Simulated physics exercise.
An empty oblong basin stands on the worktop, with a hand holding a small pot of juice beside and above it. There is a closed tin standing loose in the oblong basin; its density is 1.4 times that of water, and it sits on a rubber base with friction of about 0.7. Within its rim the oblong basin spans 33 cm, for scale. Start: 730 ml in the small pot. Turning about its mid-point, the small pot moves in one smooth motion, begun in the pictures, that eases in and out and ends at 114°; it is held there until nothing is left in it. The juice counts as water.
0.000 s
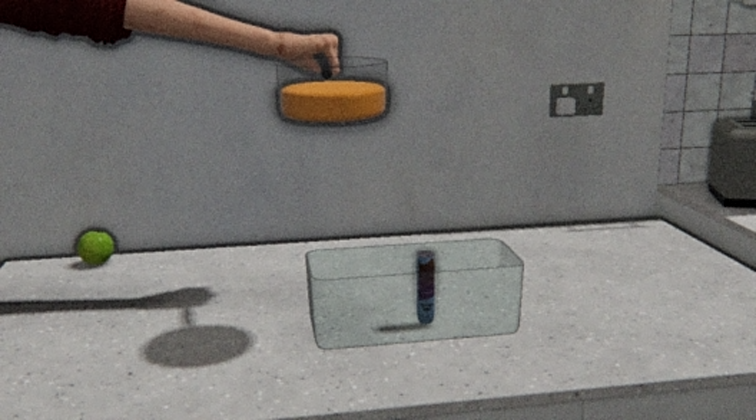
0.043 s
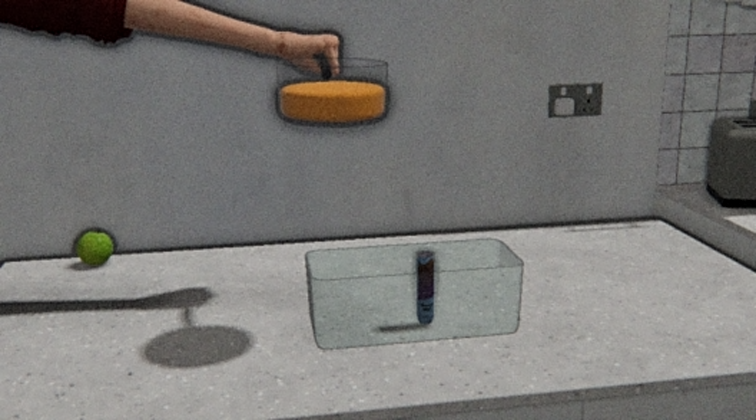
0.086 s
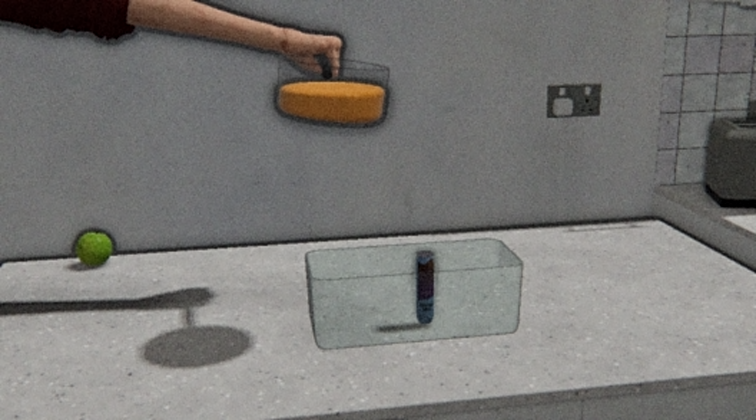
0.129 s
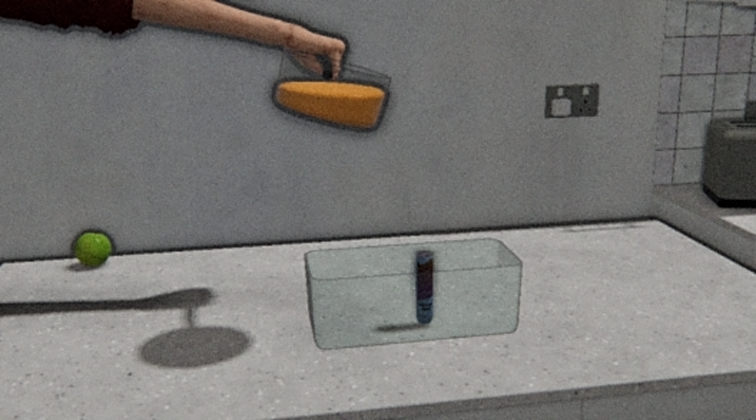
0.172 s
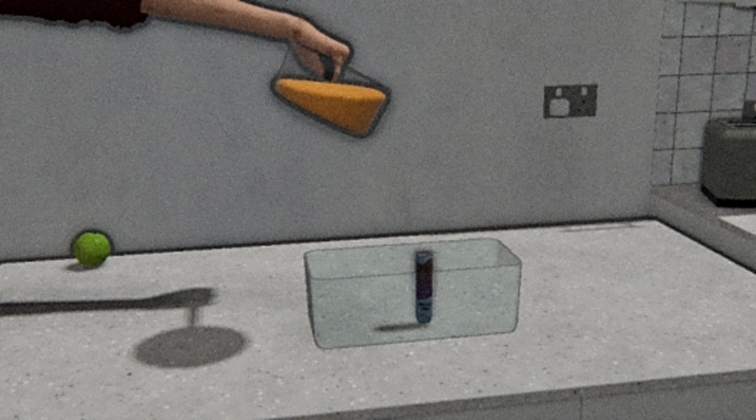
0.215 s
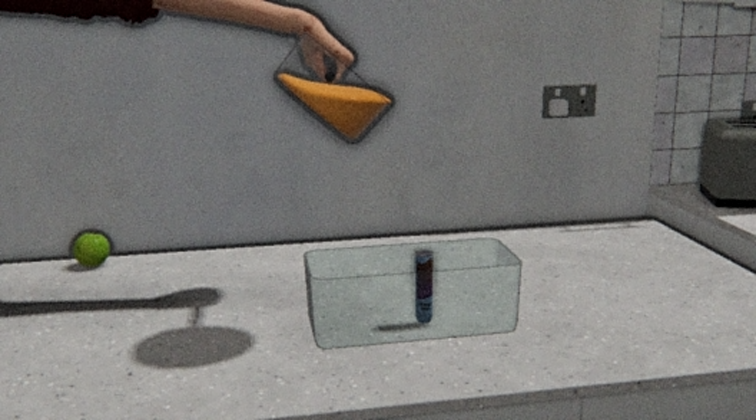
A hand gripping a small clear pot of orange juice holds it level above a worktop, beside a green ball and over an empty glass basin with a dark upright tin inside. The hand then smoothly tilts the pot steeply down to the right, the juice slanting within it.
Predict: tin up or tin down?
My bet is it capsizes.
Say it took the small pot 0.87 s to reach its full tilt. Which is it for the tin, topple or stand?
Then it keeps standing.
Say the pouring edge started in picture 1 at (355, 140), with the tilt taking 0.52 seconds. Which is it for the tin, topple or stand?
After that, the tin stays vertical.
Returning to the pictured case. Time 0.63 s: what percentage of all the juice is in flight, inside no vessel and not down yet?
Something like 14 per cent is in the air then.
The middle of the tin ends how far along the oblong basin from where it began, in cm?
It finishes around 8.0 cm from where it began.
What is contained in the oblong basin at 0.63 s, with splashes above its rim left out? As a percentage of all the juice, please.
Roughly 84 per cent.
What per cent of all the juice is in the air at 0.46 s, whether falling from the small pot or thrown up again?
Near 80 per cent of it all.
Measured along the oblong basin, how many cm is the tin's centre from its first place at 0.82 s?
Close to 3 cm.
After 0.46 s the tilt is 110° and 16 per cent is still to pour; the tin stands where it began.
After 0.63 s the tilt is 114° and 2 per cent is still to pour; the tin stands 1 cm from where it began.
After 0.82 s the tilt is 114° and 0 per cent is still to pour; the tin leans 18°.
After 1.02 s the tilt is 114° and 0 per cent is still to pour; the tin lies on its side.
In the end the tin lies on its side.
